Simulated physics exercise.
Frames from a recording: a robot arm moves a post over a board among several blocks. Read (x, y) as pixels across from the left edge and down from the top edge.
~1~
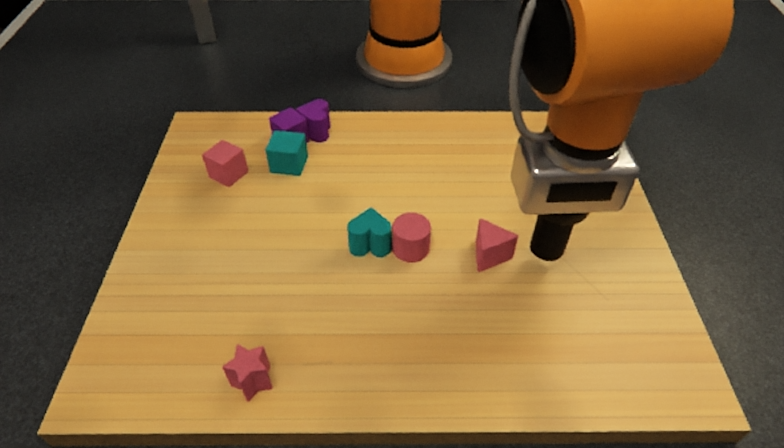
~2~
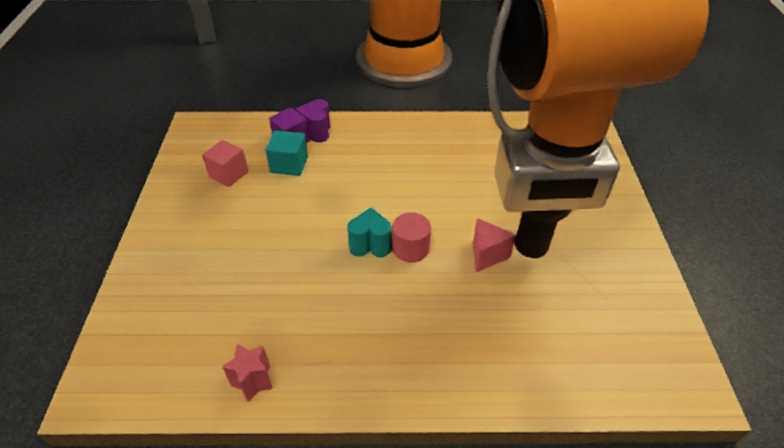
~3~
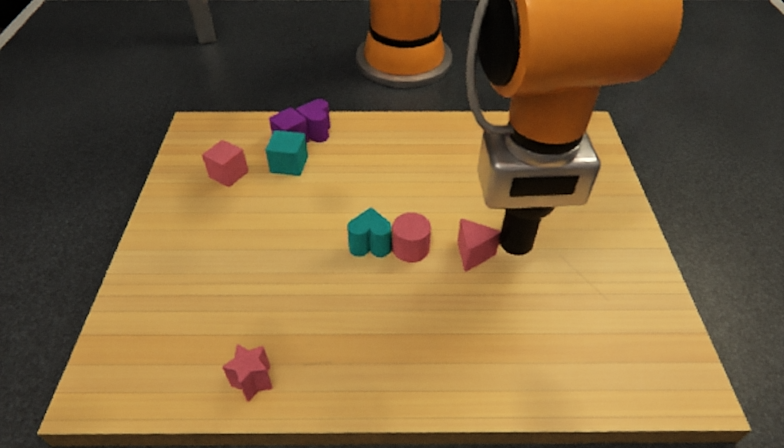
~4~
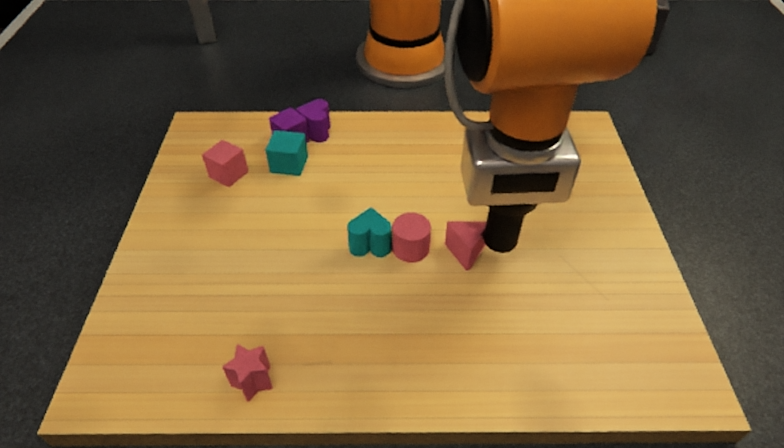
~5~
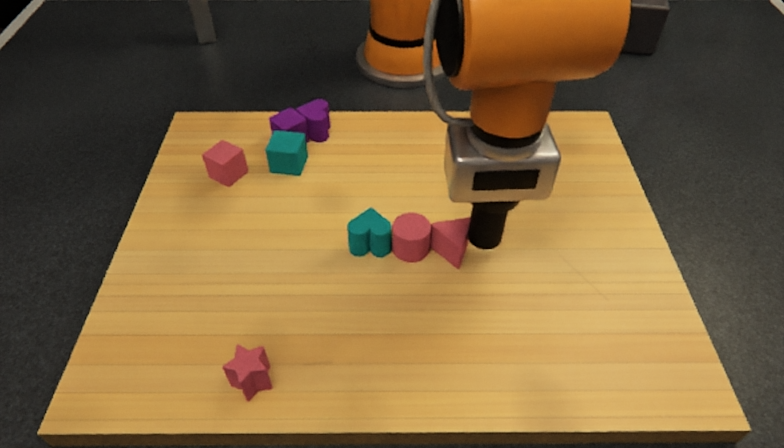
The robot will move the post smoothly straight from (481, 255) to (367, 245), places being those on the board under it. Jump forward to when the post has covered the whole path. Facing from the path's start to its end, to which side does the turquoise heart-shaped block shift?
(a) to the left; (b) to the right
The correct letter is a.
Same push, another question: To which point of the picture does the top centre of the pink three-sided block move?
At the end it should sit near (416, 201).
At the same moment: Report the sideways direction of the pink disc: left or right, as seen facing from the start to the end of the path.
Shifted right.
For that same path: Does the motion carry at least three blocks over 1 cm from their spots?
Yes, that is what happens.
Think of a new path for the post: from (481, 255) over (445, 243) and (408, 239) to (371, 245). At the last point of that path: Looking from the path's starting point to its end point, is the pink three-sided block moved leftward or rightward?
It slides rightward.
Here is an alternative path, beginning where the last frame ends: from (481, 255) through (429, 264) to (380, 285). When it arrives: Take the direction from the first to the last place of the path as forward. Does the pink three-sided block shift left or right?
Shifts right.
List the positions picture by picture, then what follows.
In the first picture, lower end of the post at (546, 250), tops of blocks, turquoise heart-shaped block at (370, 223), pink disc at (412, 226), pink three-sided block at (494, 234).
In the second picture, post at (531, 247), pink three-sided block at (492, 234).
In the third picture, post at (516, 244), pink three-sided block at (477, 232).
In the fourth picture, post at (500, 241), pink three-sided block at (469, 230).
In the fifth picture, post at (484, 239), turquoise heart-shaped block at (370, 223), pink disc at (412, 226), pink three-sided block at (455, 229).
On the path given first. One third of the way, post at (444, 235); turquoise heart-shaped block at (359, 226), turned 30° clockwise; pink disc at (395, 220); pink three-sided block at (425, 212), turned 25° clockwise.
Two thirds of the way, post at (405, 232); turquoise heart-shaped block at (346, 228); pink disc at (375, 212); pink three-sided block at (416, 201), turned 50° clockwise.
At the end, post at (367, 228); turquoise heart-shaped block at (327, 228), turned 25° anticlockwise; pink disc at (347, 201); pink three-sided block at (416, 201), turned 55° clockwise.
